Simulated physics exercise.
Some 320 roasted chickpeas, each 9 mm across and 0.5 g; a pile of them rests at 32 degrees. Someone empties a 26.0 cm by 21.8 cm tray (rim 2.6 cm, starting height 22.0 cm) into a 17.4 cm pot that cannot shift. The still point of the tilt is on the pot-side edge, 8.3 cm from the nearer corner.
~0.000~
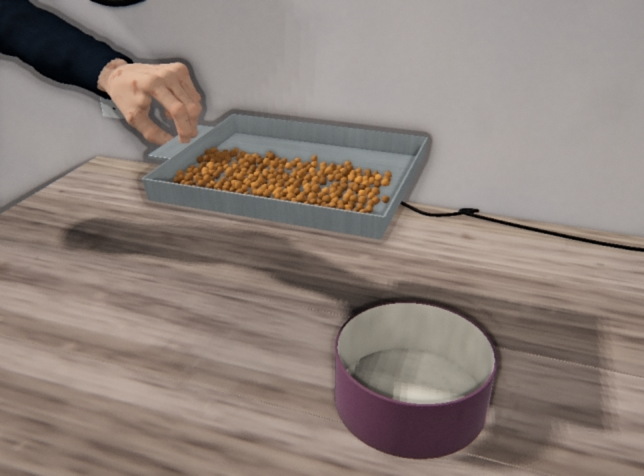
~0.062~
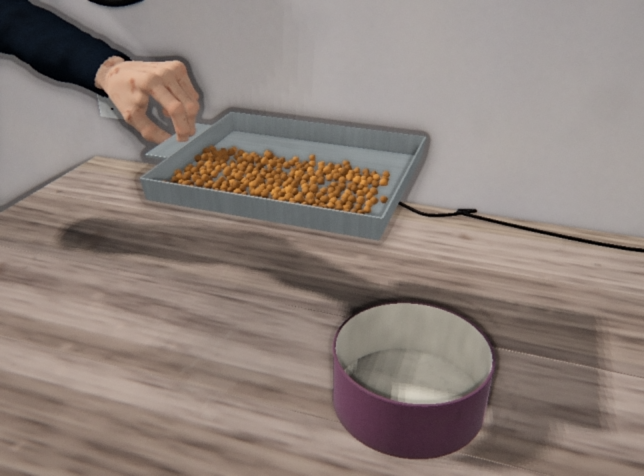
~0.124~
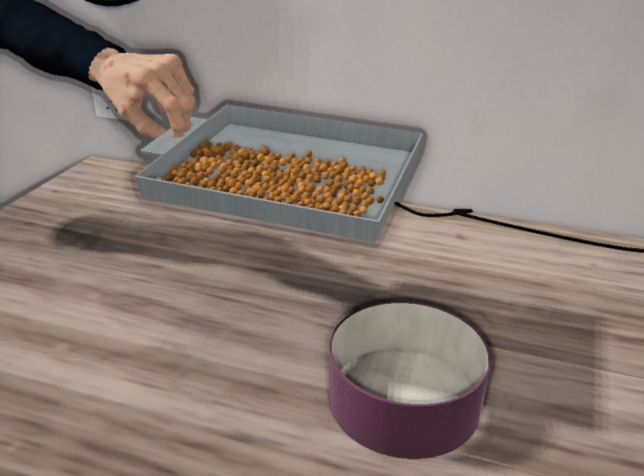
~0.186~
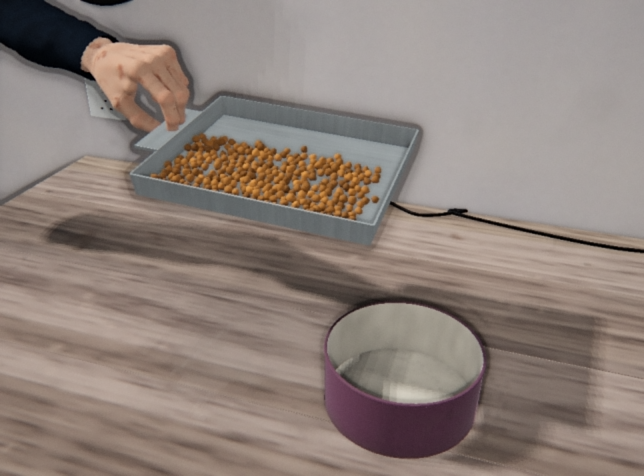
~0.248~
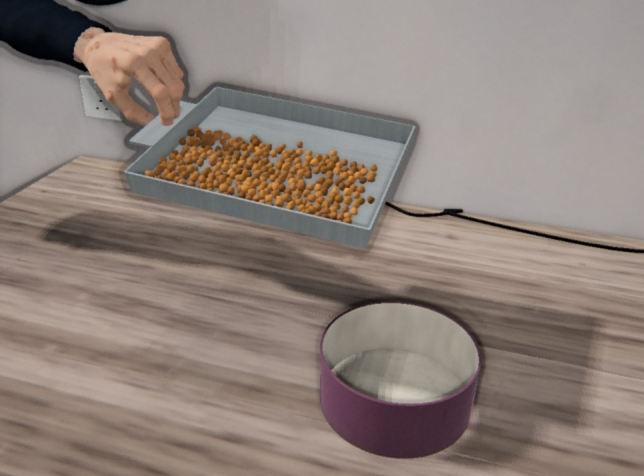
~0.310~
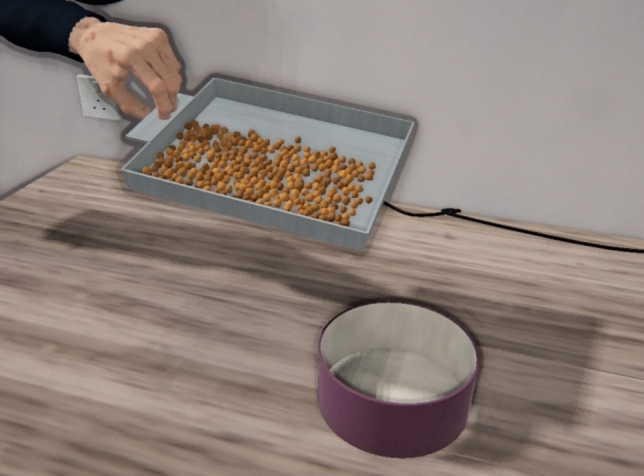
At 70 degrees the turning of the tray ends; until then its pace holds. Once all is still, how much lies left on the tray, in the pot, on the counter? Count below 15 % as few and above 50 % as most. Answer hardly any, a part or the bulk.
Left on the tray: The bulk; in the pot: Hardly any; on the counter: Hardly any.
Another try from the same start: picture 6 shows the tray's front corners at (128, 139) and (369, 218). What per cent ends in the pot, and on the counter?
Pot 0, counter 0.
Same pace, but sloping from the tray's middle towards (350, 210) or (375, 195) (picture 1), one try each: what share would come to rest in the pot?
About 5 and 0 per cent.
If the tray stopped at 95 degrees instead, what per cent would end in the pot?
In that case some 55 per cent.
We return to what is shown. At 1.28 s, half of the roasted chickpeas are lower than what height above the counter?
About 26 cm.
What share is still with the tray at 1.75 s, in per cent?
Roughly 100 per cent.
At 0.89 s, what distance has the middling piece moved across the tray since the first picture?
About 3 cm.
Then, at 0.89 s, tilt 39 degrees; the tray holds 100 %, the pot 0 %.
After 1.28 s, tilt 58 degrees; the tray holds 100 %, the pot 0 %.
After 1.75 s, tilt 70 degrees; the tray holds 100 %, the pot 0 %.
By 2.1 s all is still; tray 100 %, pot 0 %, counter 0 %.
